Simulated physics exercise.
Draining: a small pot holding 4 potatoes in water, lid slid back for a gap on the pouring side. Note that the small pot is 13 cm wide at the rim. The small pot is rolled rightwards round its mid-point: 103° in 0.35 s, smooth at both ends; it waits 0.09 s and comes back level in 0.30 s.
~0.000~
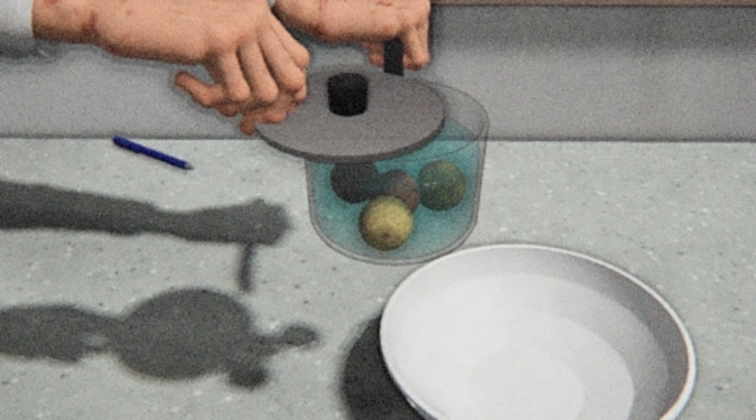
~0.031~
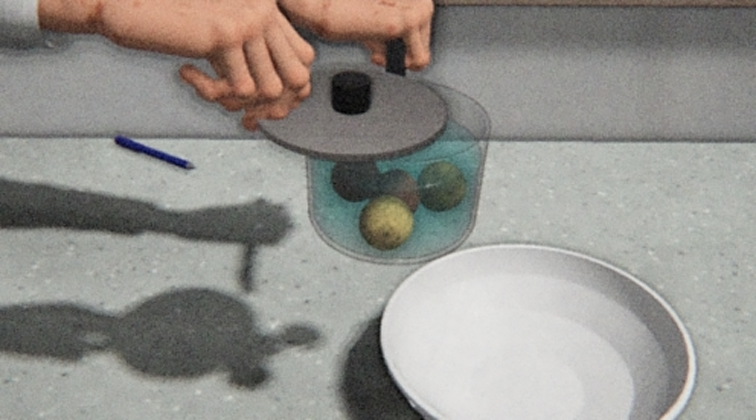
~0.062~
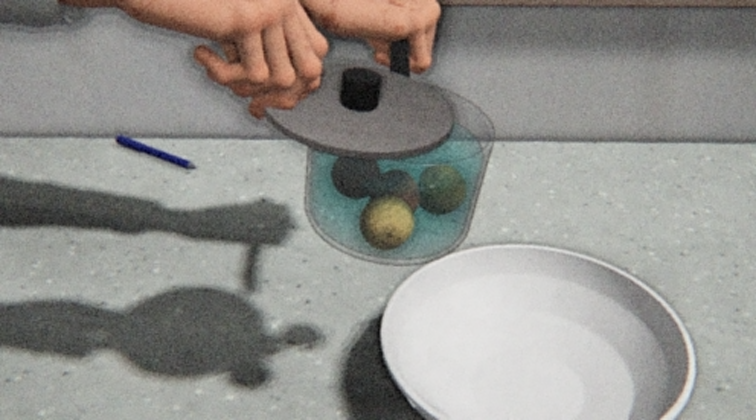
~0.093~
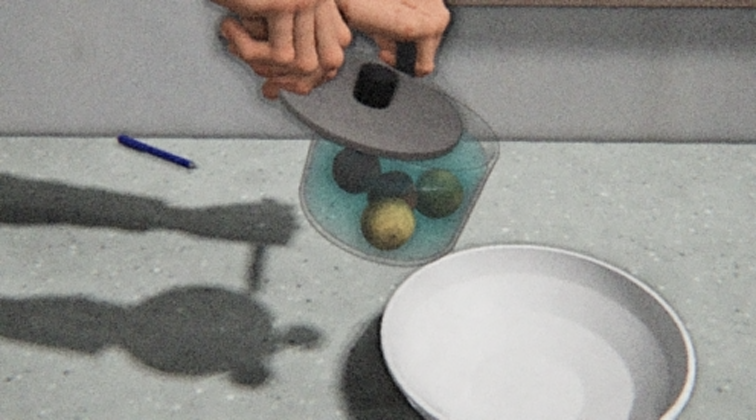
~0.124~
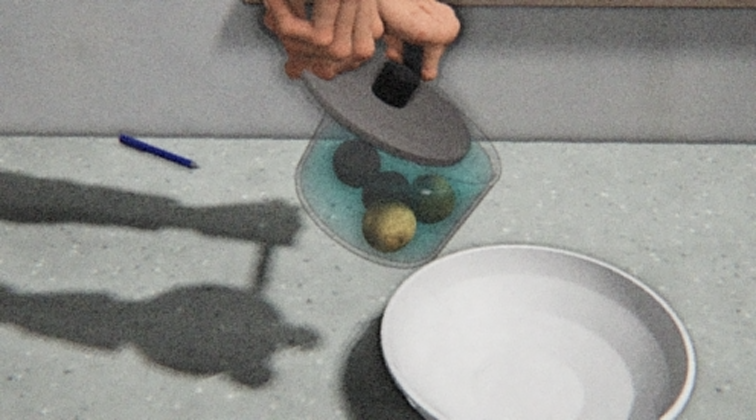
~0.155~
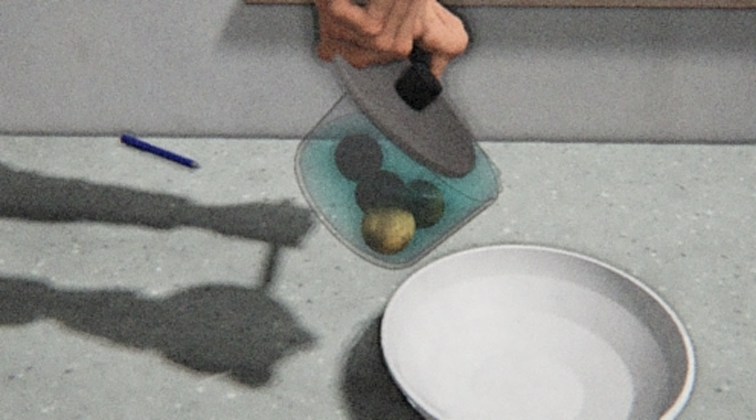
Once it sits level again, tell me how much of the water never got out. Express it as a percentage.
Around 16 out of every 100 parts of the water never got out.
By 0.30 s the tilt is 99° and 57 per cent of the water is still in the small pot.
By 0.41 s the tilt is 103° and 26 per cent of the water is still in the small pot.
By 0.53 s the tilt is 83° and 17 per cent of the water is still in the small pot.
By 0.65 s the tilt is 21° and 16 per cent of the water is still in the small pot.
At rest 16 per cent of the water is still in the small pot.
